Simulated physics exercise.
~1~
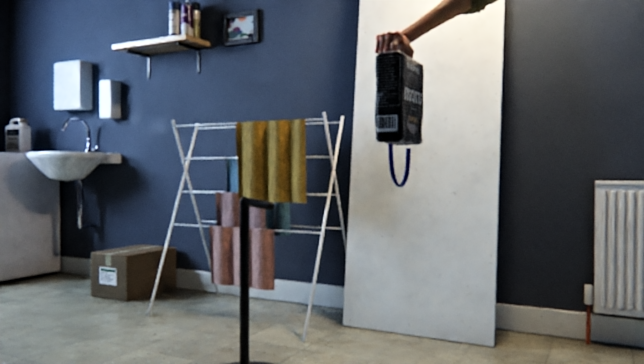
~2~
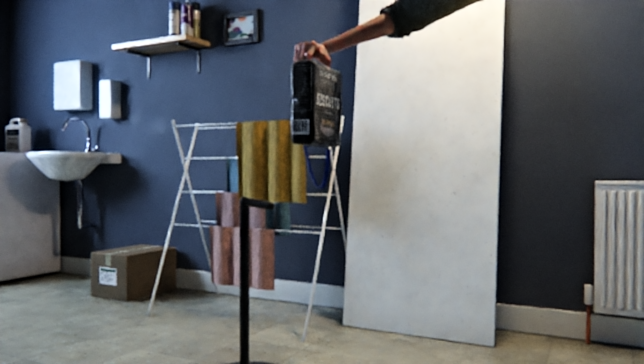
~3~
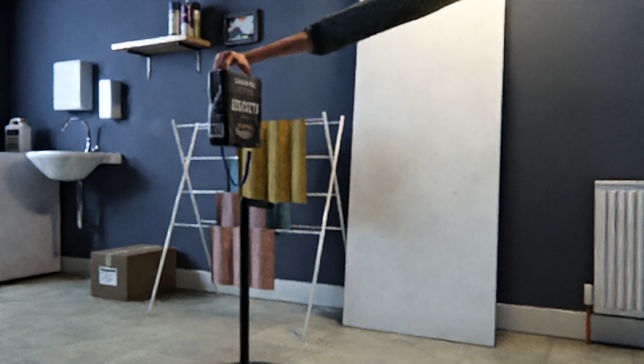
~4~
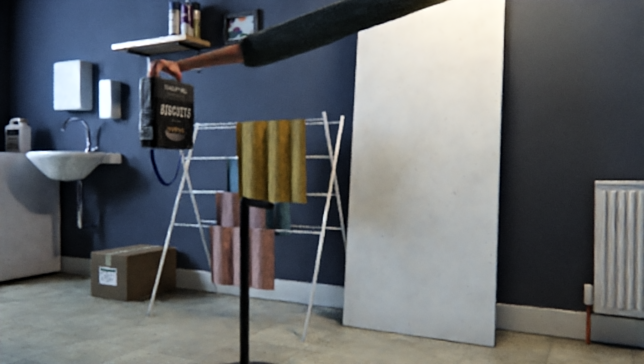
In the video, a hand holds a black bag with a dangling loop in front of a white panel, then carries it leftward past a dark post and a drying rack hung with cloths, ending with the bag held freely near the shelf and sink.
